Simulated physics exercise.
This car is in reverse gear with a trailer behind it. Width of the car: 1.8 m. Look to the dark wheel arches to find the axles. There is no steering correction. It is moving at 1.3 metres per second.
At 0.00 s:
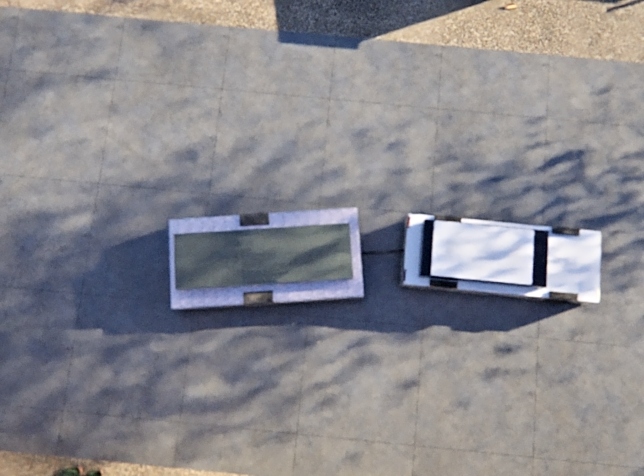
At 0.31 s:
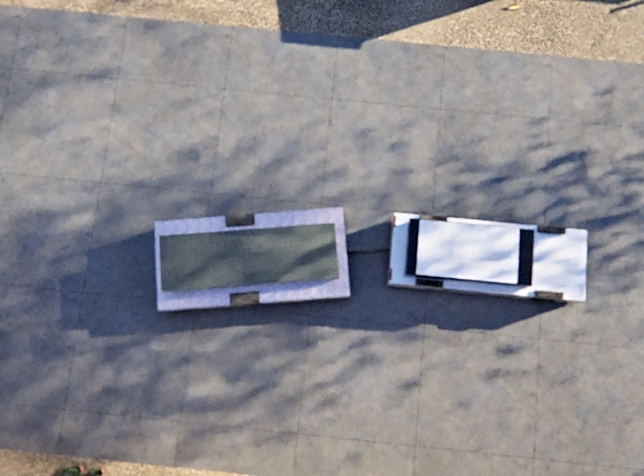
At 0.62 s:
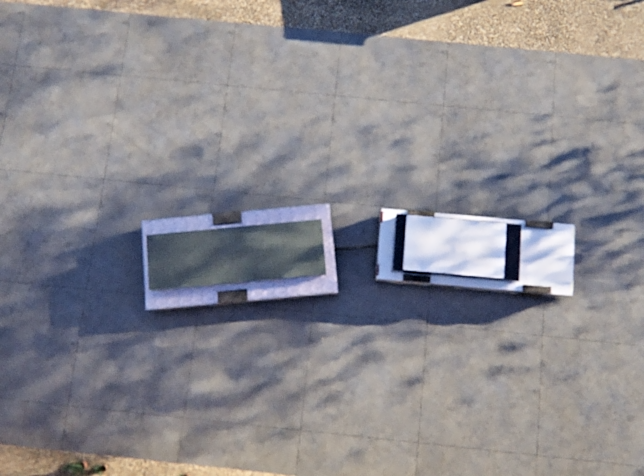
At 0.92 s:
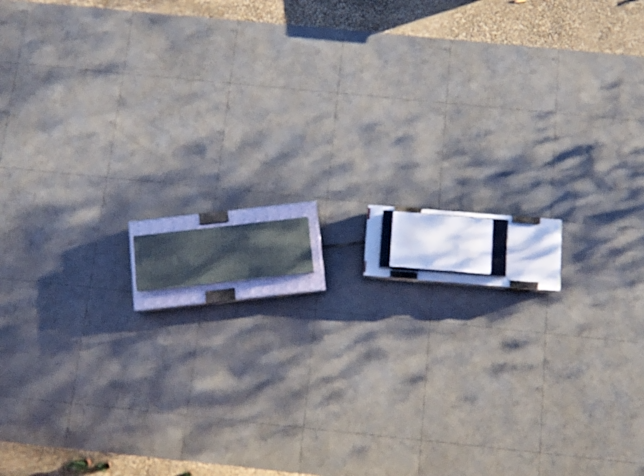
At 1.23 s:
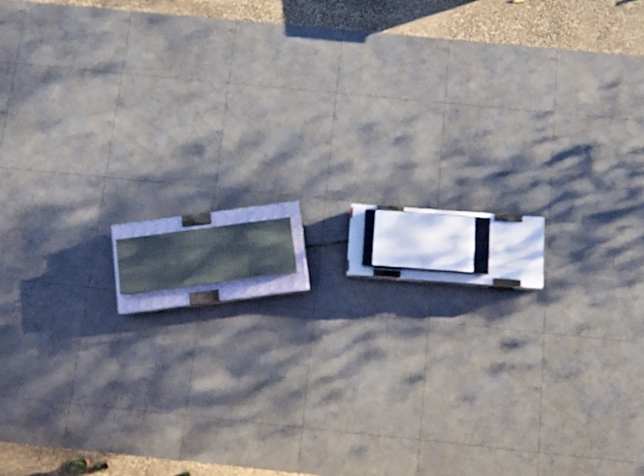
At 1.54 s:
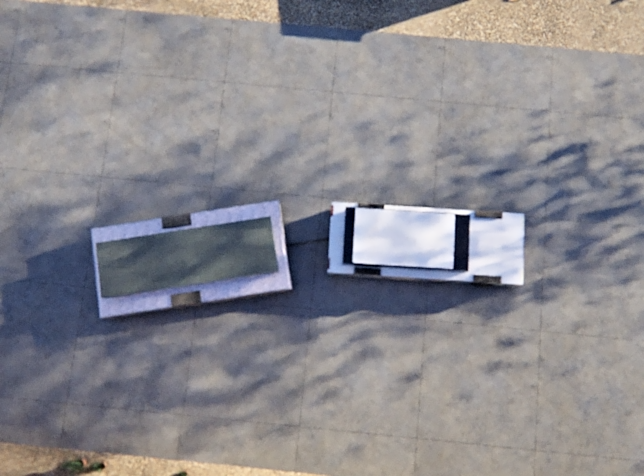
A grey paved surface streaked with soft shadows, bordered by strips of gravelly ground at the top and bottom, is seen from directly overhead. A white car with black window bands sits on the right, linked by a thin bar to a pale lilac trailer with a dark grey-green panel on the left. The car backs slowly leftward, pushing the trailer, whose left end swings slightly downward as the angle between them grows a little.
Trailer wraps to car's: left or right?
Look, it's coming round on the right.
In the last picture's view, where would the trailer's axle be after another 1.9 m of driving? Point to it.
Approximate position: (109, 275).
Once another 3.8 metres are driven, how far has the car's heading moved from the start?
It has turned about 6°.
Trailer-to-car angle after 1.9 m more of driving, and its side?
Near 20 degrees, on the car's right side.
After 3.0 s, the tail is 18° to the car's right, the car has turned 4° and the trailer's axle is at (109, 275) of the last picture.
After 4.5 s, the tail is 26° to the car's right, the car has turned 5° and the trailer's axle is at (40, 300) of the last picture.
After 6.0 s, the tail is 40° to the car's right, the car has turned 7° and the trailer's axle is out of the picture.
After 7.4 s, the tail is 60° to the car's right, the car has turned 9° and the trailer's axle is out of the picture; it has jack-knifed.
